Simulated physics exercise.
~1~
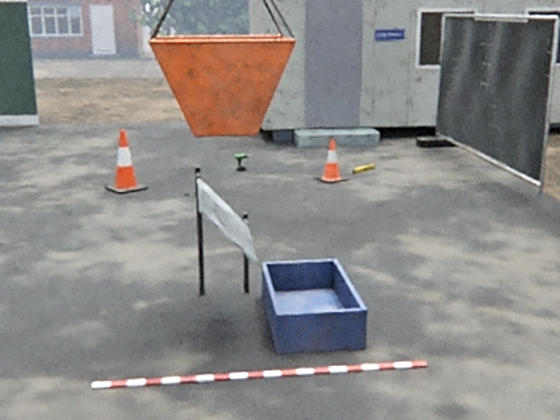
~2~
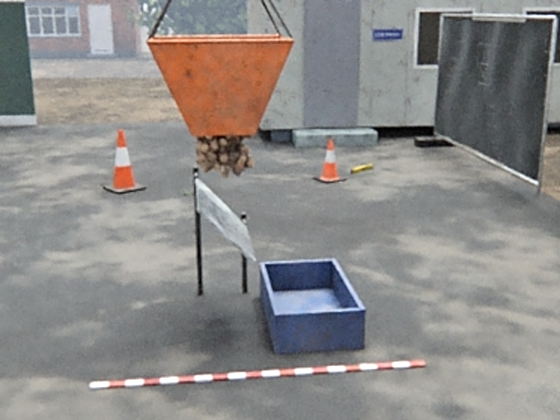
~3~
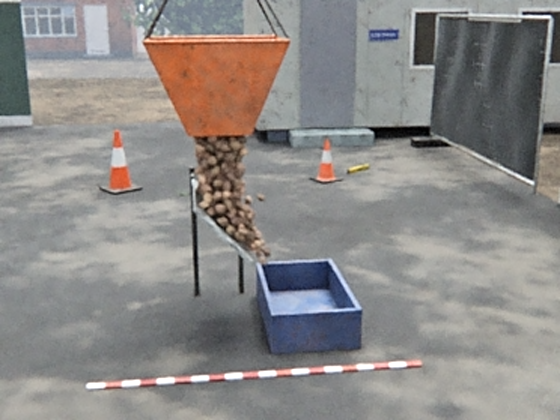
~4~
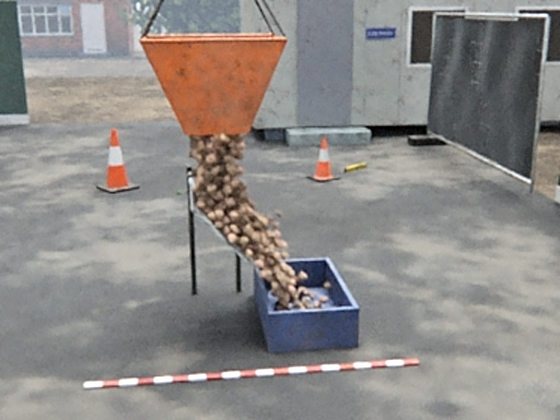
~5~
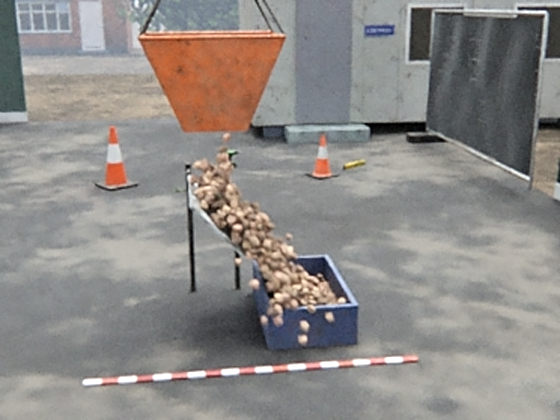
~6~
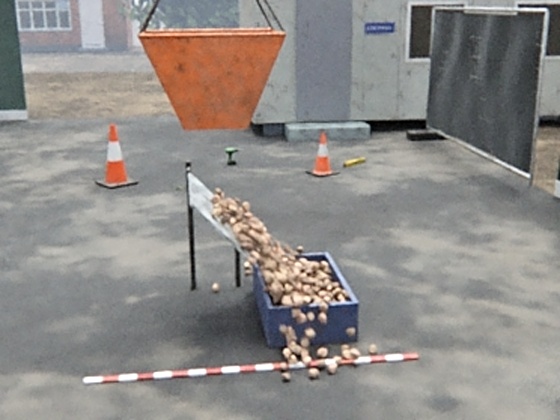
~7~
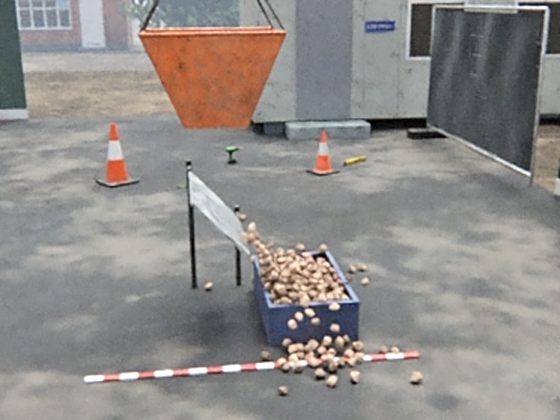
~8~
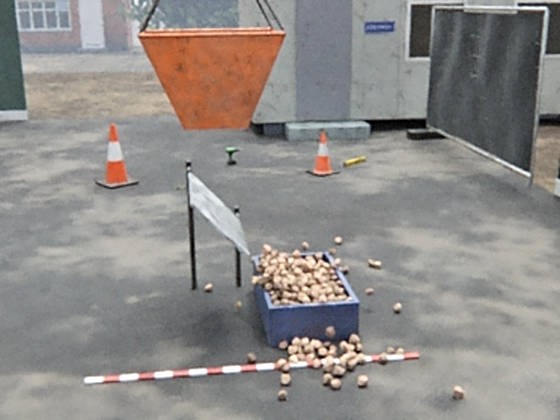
Brown stones pour from an orange skip, slide down a sloping sheet, and overfill a blue bin.
